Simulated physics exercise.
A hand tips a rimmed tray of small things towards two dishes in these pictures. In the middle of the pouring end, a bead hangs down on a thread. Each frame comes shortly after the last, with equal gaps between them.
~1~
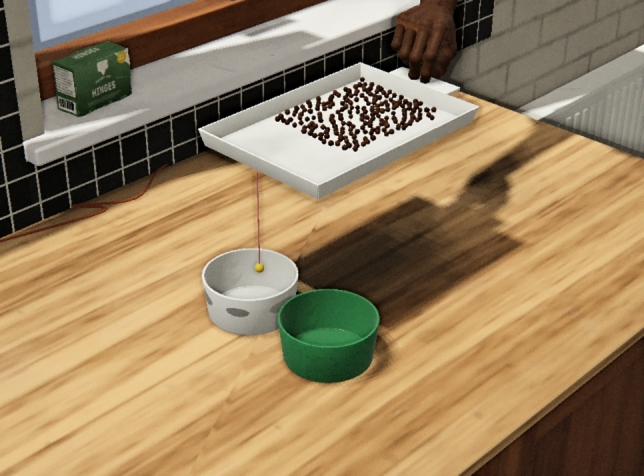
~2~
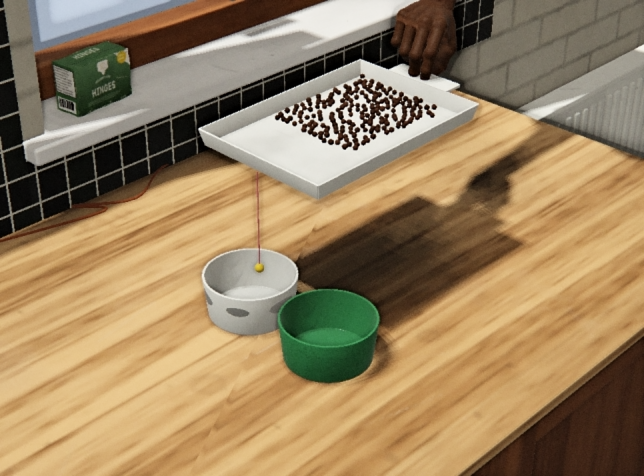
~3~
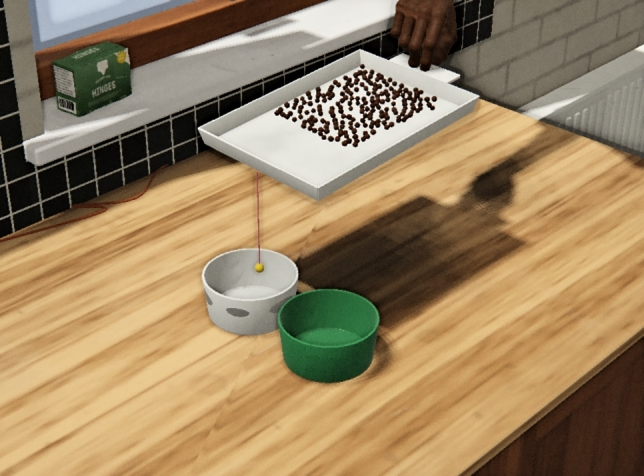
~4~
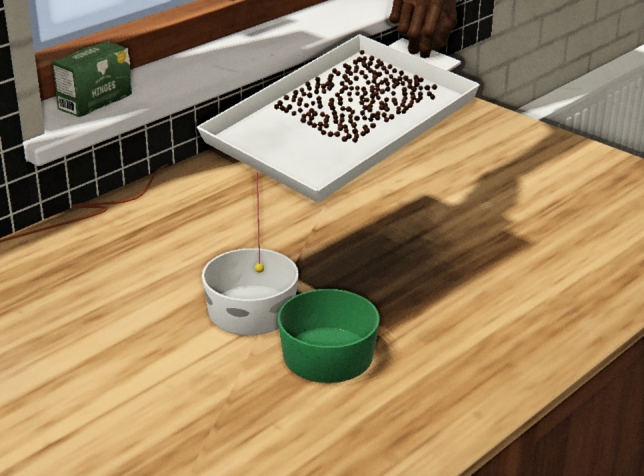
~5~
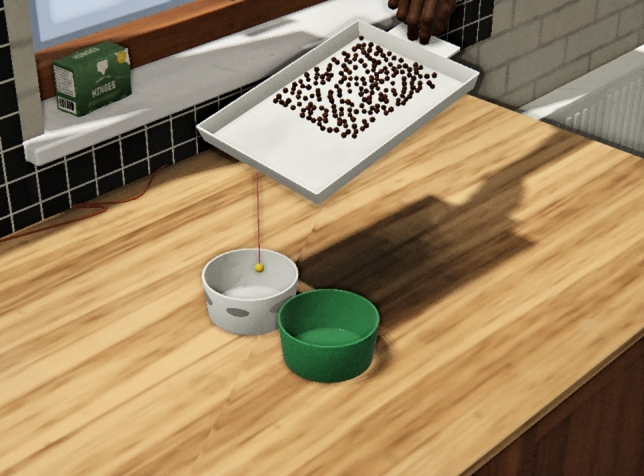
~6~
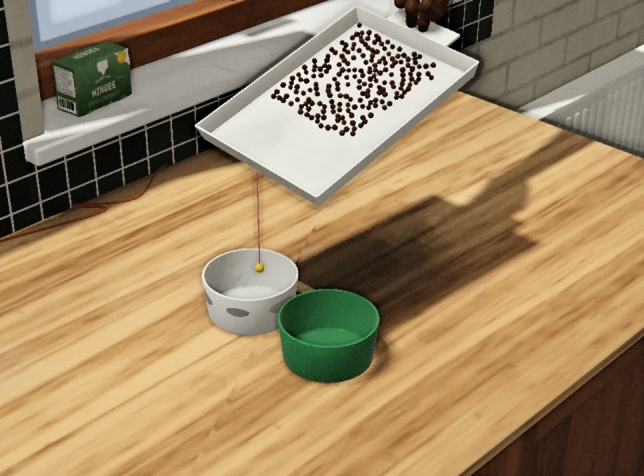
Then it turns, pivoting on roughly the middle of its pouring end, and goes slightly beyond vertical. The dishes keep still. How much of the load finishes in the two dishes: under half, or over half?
Over half.
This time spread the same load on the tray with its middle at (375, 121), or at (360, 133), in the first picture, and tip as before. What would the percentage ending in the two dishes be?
80 and 80 per cent.
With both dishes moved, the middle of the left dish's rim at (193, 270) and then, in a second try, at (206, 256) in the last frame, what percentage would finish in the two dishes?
About 70 per cent, then about 60 per cent.
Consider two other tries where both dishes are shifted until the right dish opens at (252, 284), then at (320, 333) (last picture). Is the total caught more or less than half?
Earlier try a minority share, later try a majority share.
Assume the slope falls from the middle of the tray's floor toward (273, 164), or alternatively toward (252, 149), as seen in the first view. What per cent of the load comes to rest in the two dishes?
20 %, give or take, and then 10 %.
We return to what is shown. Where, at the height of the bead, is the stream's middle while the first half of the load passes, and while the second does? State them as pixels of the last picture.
At (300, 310) for the first part, then at (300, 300) for the others.
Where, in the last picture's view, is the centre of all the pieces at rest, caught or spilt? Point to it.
About (316, 361).
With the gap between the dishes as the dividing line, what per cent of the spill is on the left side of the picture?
That's roughly 90 per cent of the pieces.
Shortly afterwards, tray tipped steeply; the bulk on the tray; only a few in the right dish; only a few outside both; near a quarter in the air.
Next, tray tipped right over; near half on the tray; near a quarter in the right dish; near a quarter outside both; a little in the air.
Some moments later, tray tipped past a quarter turn; near two thirds in the right dish; near a quarter outside both.
In the end, tray tipped past a quarter turn; near two thirds in the right dish; none at all in the left dish; near a quarter outside both.
